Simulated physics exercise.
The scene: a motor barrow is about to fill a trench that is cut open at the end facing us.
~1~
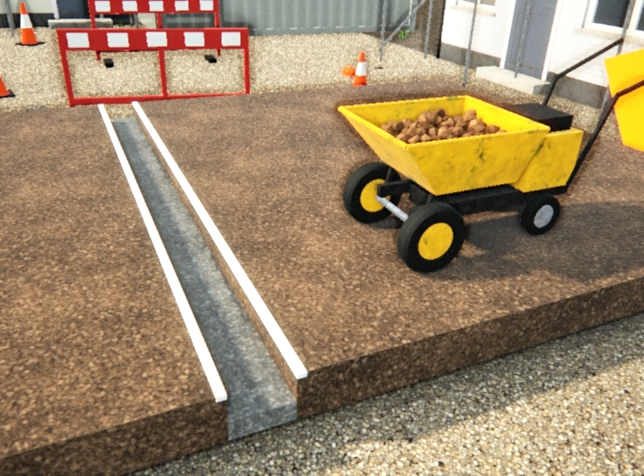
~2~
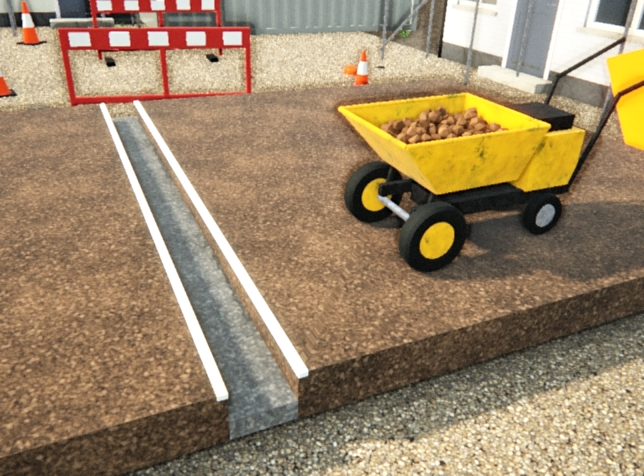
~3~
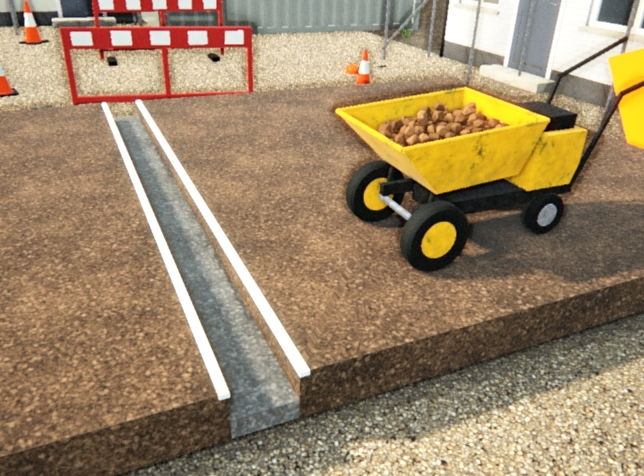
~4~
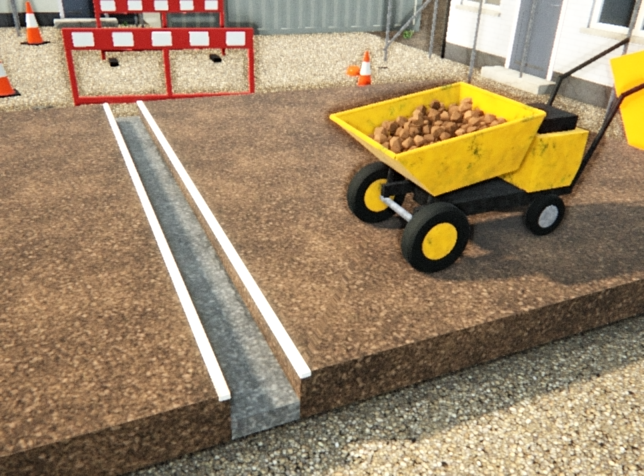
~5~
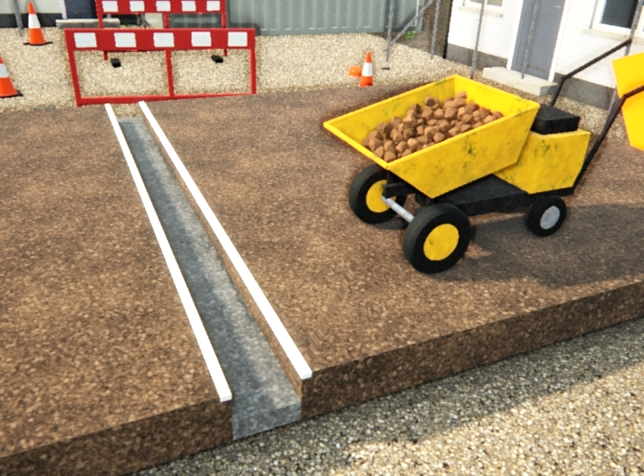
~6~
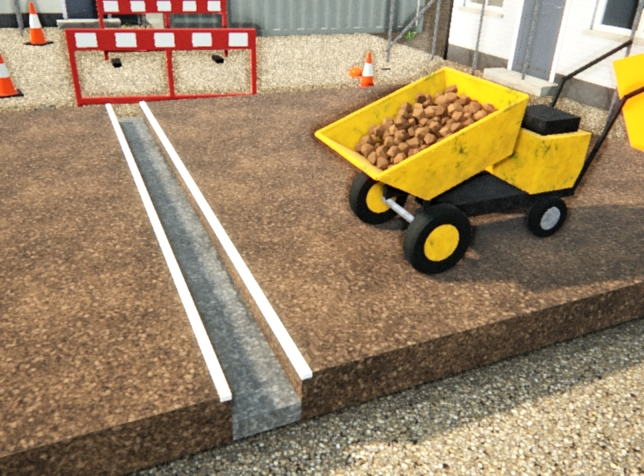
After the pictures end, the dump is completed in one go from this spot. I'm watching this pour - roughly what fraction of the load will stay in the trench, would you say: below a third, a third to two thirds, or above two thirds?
I would say below a third.
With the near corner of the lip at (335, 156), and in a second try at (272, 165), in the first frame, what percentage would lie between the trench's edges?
70 and 0 percent, in that order.
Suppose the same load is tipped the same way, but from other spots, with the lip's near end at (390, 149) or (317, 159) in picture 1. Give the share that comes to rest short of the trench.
Roughly 30 per cent, then roughly 0 per cent.
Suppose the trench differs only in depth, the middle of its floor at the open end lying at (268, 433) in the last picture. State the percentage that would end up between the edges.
The share would be close to 20 percent.
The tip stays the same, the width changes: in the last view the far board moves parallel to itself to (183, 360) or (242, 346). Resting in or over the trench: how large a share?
Roughly 20 % and 20 %.
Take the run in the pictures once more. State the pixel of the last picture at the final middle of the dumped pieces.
Close to (262, 266) in the last view.
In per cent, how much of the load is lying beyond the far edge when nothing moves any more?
Result: Some 0 % of the load.
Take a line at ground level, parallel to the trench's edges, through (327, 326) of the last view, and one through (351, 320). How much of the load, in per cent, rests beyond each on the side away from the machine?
About 50 % and 60 %.
Soon, skip tipped steeply; all in the skip.
A while on, skip tipped right over; most in the skip; about a quarter short of the trench; a stray few in or heaped over the trench; a stray few falling.
Towards the end, skip tipped right over; about a third in the skip; about half short of the trench; about a quarter in or heaped over the trench; a stray few beyond it.
Finally, skip tipped right over; about a third in the skip; about half short of the trench; about a quarter in or heaped over the trench; a stray few beyond it.
